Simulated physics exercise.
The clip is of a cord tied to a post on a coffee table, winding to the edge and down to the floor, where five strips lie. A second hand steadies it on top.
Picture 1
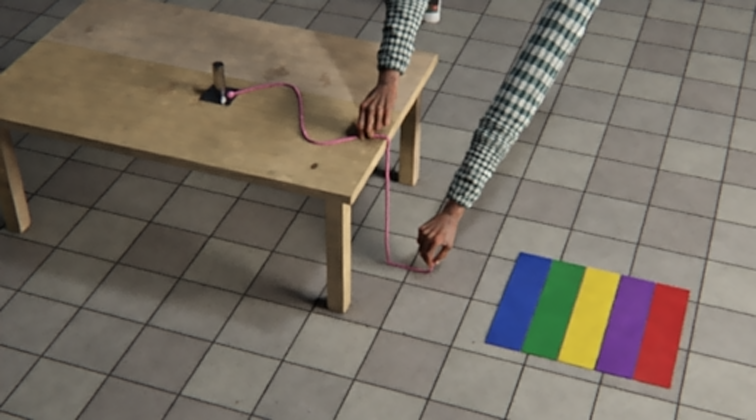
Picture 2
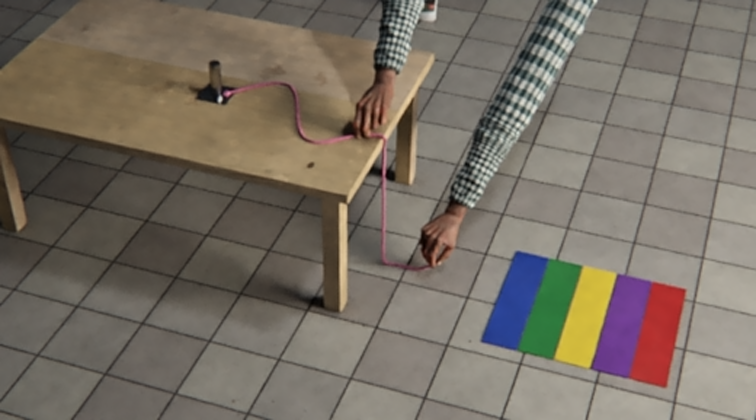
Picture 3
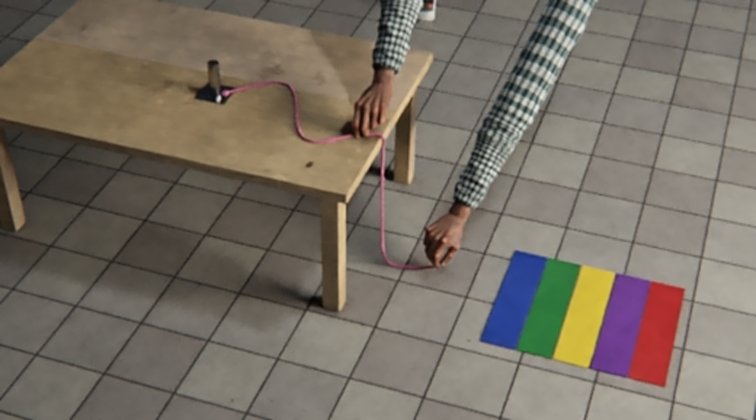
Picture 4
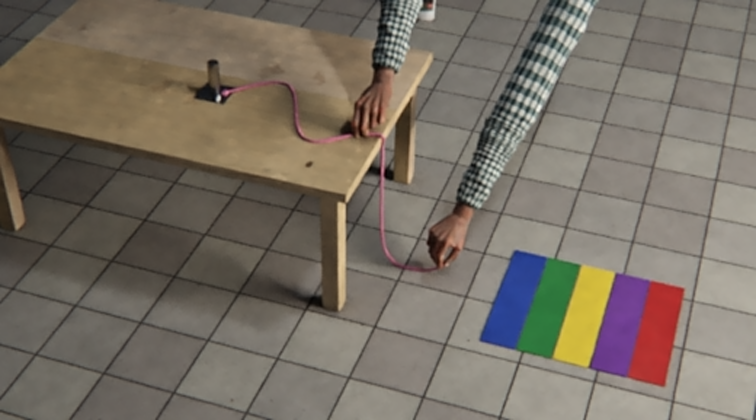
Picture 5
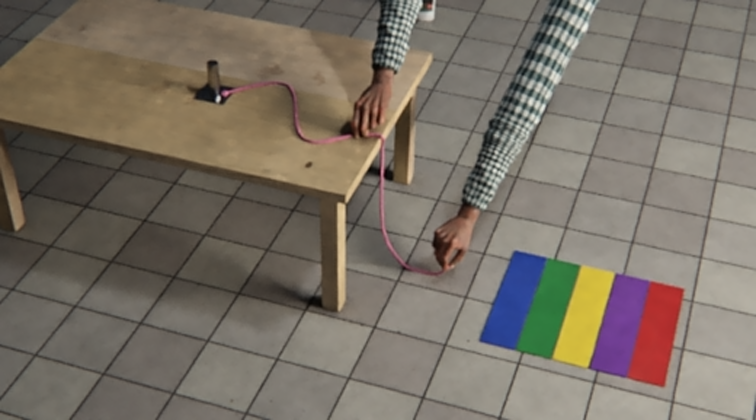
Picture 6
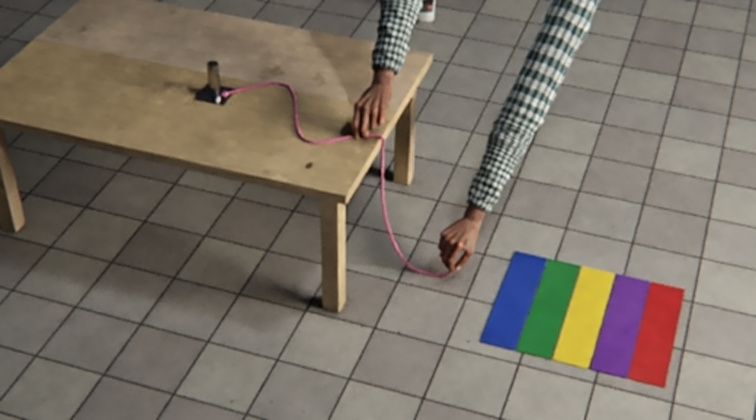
Beside a wooden table, a hand slowly draws a pink cord's end slightly right.
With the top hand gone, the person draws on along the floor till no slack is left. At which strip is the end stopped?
The end stops over the purple strip.
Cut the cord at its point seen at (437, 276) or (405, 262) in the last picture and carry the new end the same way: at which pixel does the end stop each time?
Near (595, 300) and (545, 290).
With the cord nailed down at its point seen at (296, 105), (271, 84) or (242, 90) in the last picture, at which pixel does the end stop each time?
About (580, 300), (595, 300) and (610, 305).
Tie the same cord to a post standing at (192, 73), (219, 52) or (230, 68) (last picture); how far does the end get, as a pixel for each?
Near (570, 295), (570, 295) and (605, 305).
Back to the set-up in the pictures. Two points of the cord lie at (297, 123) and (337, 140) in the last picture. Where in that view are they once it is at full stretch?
About (352, 125), and the other about (408, 154).
Soon after, end near (564, 294); over green.
Then, end near (600, 303); over yellow.
At full stretch, end near (621, 308); over purple. It gets as far as the purple strip.
